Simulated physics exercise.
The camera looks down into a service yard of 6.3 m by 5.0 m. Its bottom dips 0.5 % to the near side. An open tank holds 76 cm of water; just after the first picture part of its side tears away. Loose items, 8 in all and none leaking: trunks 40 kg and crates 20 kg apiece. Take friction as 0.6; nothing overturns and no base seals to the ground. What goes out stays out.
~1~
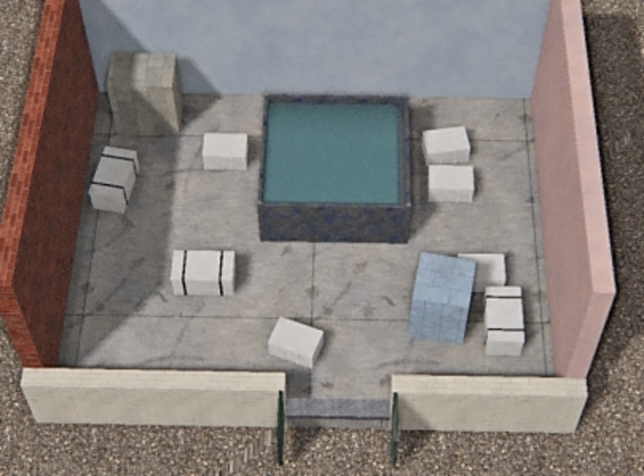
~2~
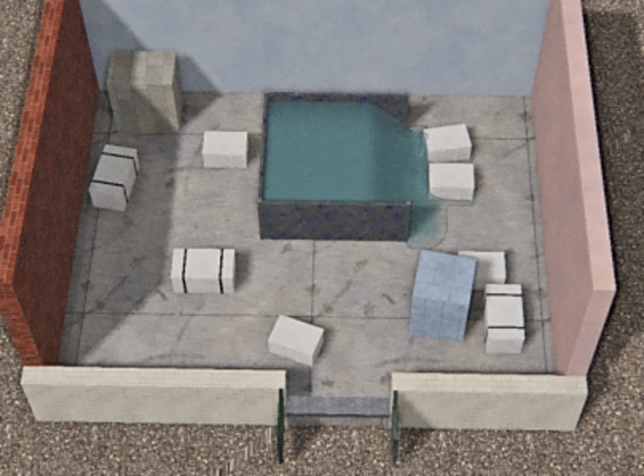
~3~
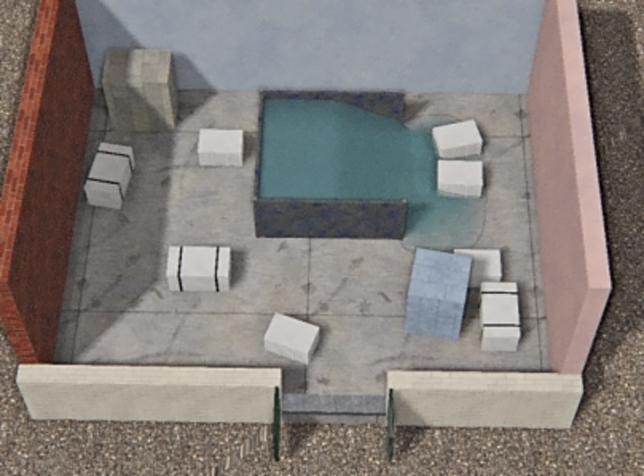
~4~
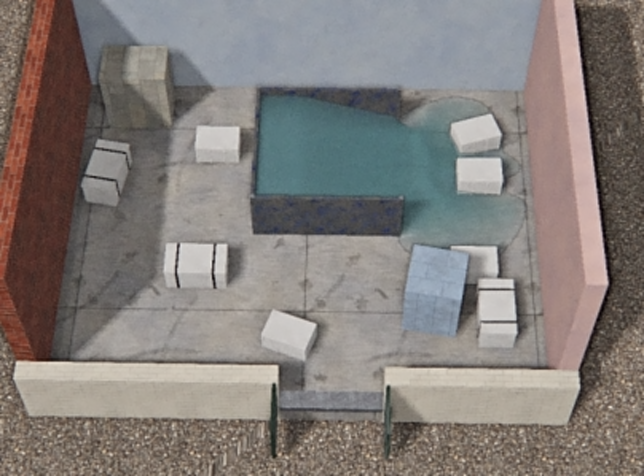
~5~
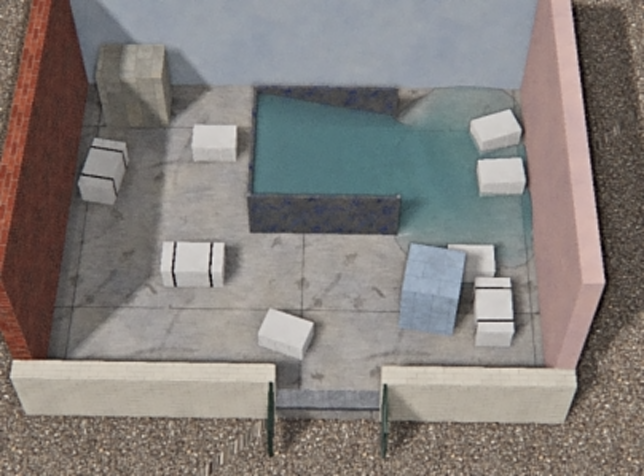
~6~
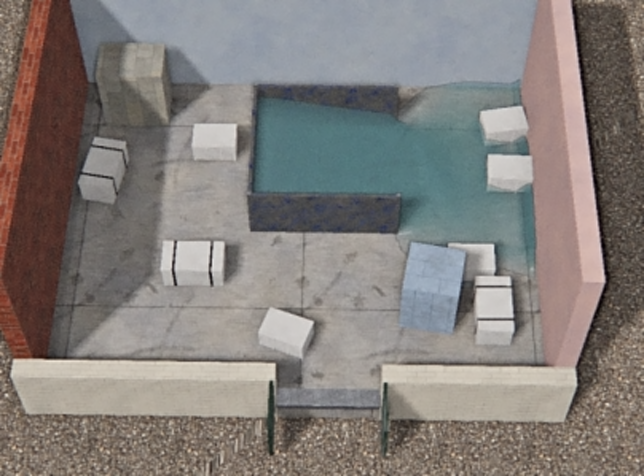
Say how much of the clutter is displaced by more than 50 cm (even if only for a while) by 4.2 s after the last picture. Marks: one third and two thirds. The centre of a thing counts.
That comes to between one and two thirds.
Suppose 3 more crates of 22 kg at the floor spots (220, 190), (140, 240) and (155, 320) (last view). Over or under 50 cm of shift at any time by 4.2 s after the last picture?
In that order: Less, less, under.
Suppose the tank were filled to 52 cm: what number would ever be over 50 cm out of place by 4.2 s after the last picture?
In that case 4 of them.
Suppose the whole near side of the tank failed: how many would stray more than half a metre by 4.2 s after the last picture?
Then 2.
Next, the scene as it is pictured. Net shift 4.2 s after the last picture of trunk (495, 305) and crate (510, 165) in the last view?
In that order: 300 cm, 200 cm.
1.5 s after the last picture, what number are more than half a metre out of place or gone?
By then 3.
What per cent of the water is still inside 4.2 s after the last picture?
Some 98 per cent remains.
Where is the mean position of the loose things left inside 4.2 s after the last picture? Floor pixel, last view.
Around (272, 244).
Then, 0.4 s after the last picture 2 of 8 are over 50 cm from their spots; 2 afloat.
Then, 1.5 s after the last picture 3 of 8 are over 50 cm from their spots; 3 afloat.
Then, 2.8 s after the last picture 3 of 8 are over 50 cm from their spots; 3 afloat.
Then, 4.2 s after the last picture 5 of 8 are over 50 cm from their spots, and 5 have been at some point; 3 afloat.
